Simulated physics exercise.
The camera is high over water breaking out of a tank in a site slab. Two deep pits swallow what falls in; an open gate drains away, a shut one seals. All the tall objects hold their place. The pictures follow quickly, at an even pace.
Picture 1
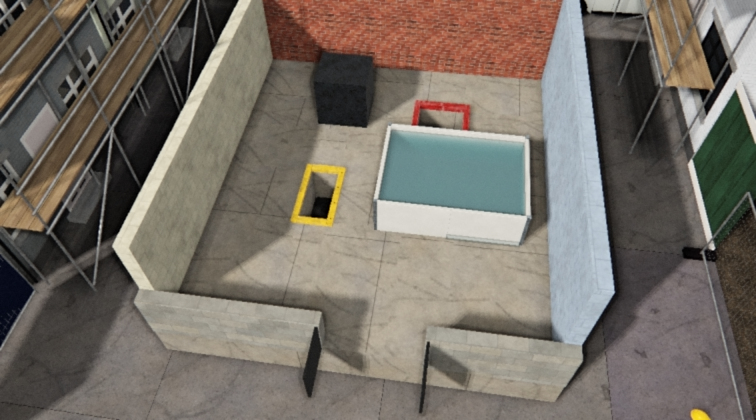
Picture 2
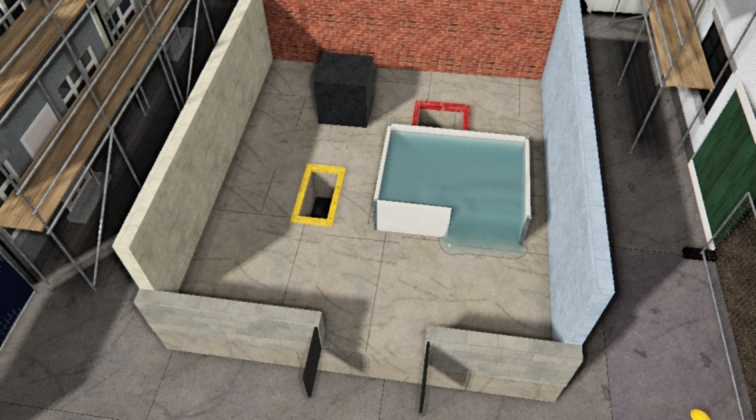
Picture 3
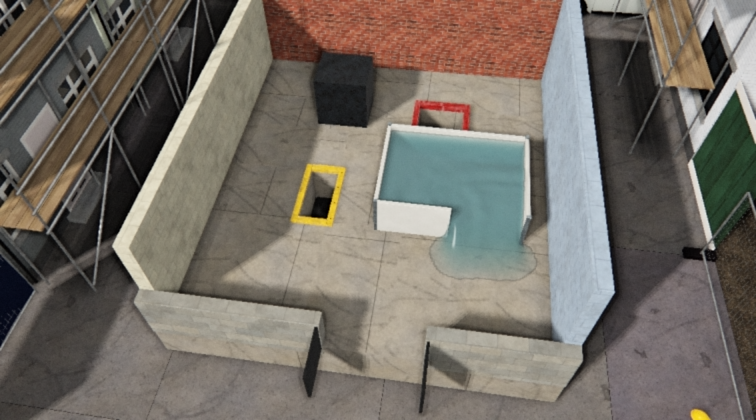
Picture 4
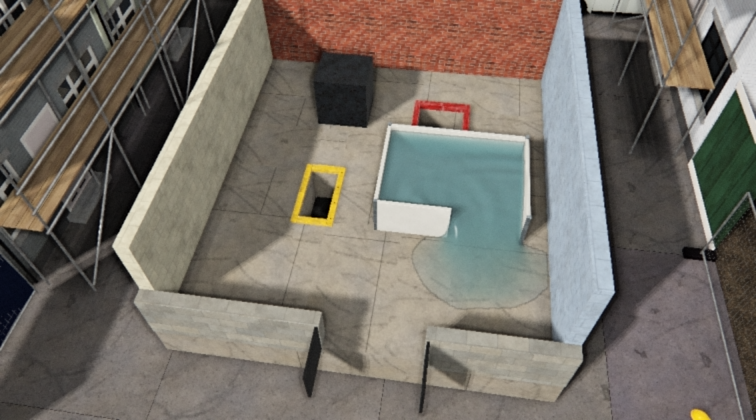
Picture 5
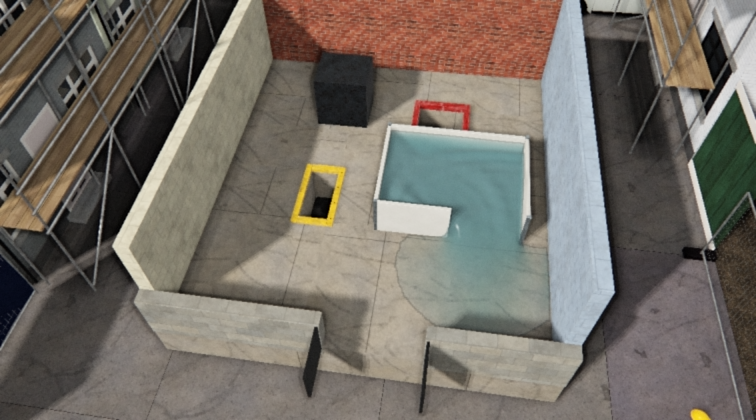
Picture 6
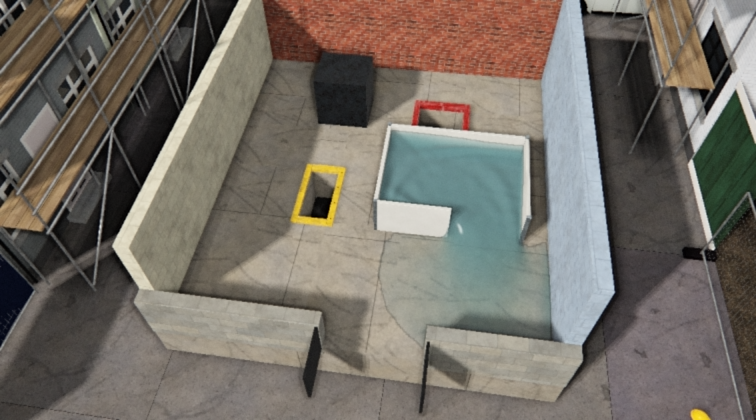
A white tank of water opens at its front corner and water spreads across the slab.
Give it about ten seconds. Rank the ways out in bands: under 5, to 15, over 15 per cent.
One by one: The gate takes more than 15 %; the yellow pit takes less than 5 %; the red pit takes less than 5 %.
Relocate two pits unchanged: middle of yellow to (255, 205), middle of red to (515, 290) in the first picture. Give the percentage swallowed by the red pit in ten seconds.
Parts in a hundred: Red 35.
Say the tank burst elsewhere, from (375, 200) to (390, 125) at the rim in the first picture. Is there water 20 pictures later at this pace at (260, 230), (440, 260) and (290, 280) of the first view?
In turn: Covered, dry, under water.
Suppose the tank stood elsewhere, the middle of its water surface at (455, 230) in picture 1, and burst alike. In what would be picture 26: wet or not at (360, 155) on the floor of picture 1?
Verdict: Free of water.
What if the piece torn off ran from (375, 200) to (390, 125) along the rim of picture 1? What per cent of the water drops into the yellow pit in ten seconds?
Per cent: Yellow 45.
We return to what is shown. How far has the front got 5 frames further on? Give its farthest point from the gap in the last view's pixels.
Around (330, 334).
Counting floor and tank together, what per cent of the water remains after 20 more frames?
Some 92 per cent.
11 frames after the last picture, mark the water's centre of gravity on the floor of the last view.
I would point to (463, 243).
A moment on, water covers 15 % of the floor; the gate 1 %, the yellow pit 0 %, the red pit 0 %.
Next, water covers 20 % of the floor; the gate 4 %, the yellow pit 0 %, the red pit 0 %.
Then, water covers 45 % of the floor; the gate 9 %, the yellow pit 0 %, the red pit 0 %.
Later, water covers 75 % of the floor; the gate 15 %, the yellow pit 1 %, the red pit 0 %.
In the end, water covers 95 % of the floor; the gate 20 %, the yellow pit 2 %, the red pit 0 %.
